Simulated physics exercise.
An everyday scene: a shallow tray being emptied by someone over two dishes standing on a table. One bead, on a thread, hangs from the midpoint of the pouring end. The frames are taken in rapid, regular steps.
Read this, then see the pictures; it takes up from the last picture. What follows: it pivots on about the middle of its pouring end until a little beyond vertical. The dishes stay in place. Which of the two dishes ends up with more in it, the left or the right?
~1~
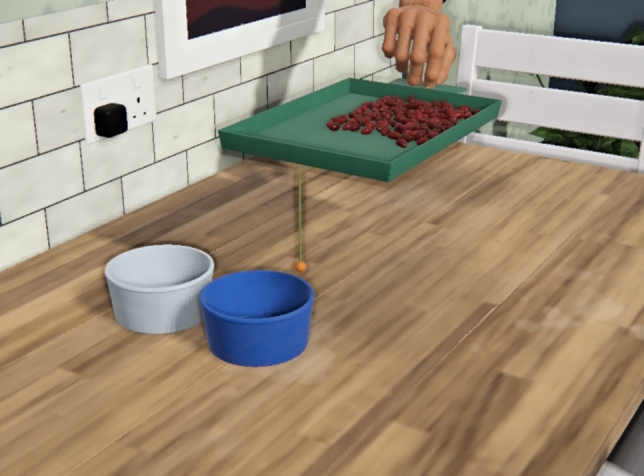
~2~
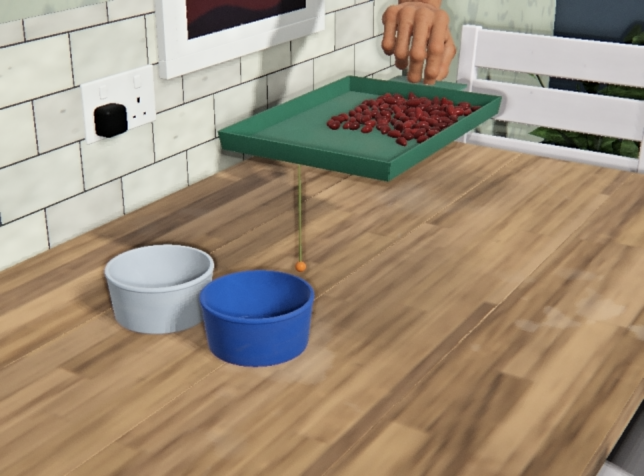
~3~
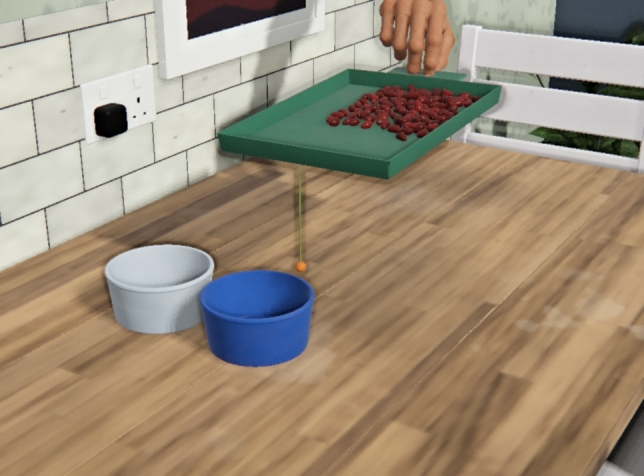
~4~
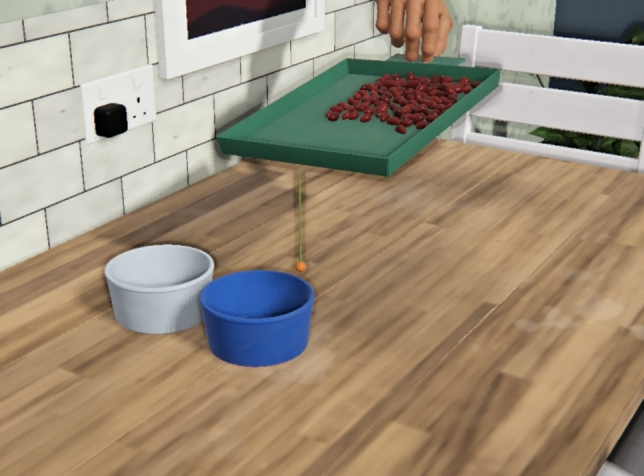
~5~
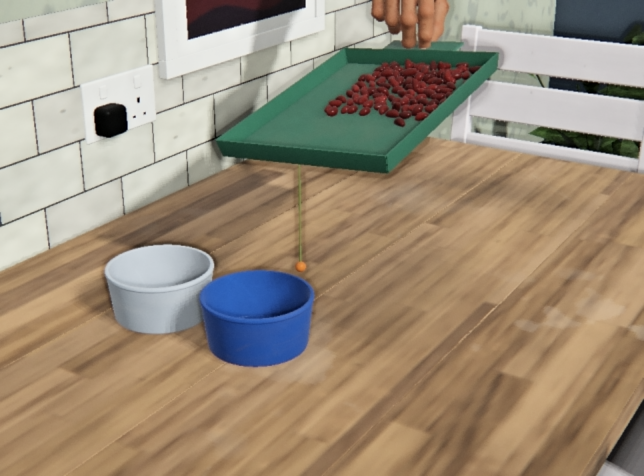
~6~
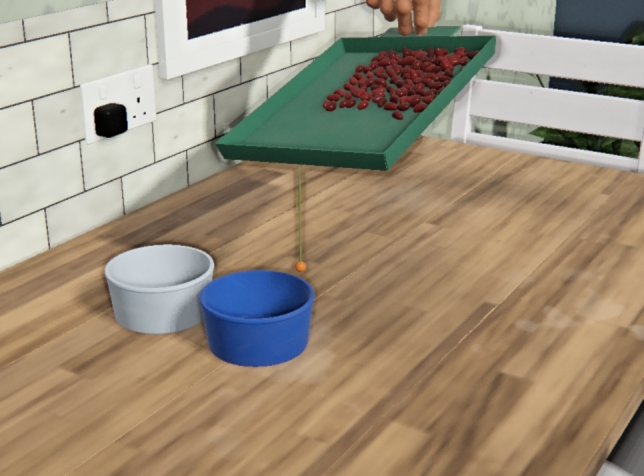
The right one.
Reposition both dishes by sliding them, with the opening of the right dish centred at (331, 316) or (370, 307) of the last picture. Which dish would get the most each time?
The first time the left-side one comes out ahead, the second time the left-side one.
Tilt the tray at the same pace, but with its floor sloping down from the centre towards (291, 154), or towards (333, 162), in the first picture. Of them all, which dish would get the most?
At the first place the right-hand dish, at the second right.
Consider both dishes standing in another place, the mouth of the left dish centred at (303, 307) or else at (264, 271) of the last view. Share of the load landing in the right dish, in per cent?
0 %, 0 %.
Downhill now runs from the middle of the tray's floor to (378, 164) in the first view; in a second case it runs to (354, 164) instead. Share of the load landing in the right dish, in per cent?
First case: 0 %; second case: 10 %.
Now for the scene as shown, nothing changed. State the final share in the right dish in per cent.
Result: Some 30 % of the load.
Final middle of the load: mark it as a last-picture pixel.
About pixel (230, 315).
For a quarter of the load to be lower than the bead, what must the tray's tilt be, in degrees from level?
Close to 80° of tilt at that moment.
Soon, tray tipped steeply; nearly all on the tray; a stray few in the air.
A while on, tray tipped right over; about half on the tray; a small part in the right dish; a small part in the left dish; about a quarter outside both; a small part in the air.
Towards the end, tray tipped past a quarter turn; about a third in the right dish; a small part in the left dish; about half outside both.
Finally, tray tipped past a quarter turn; about a third in the right dish; a small part in the left dish; about half outside both.
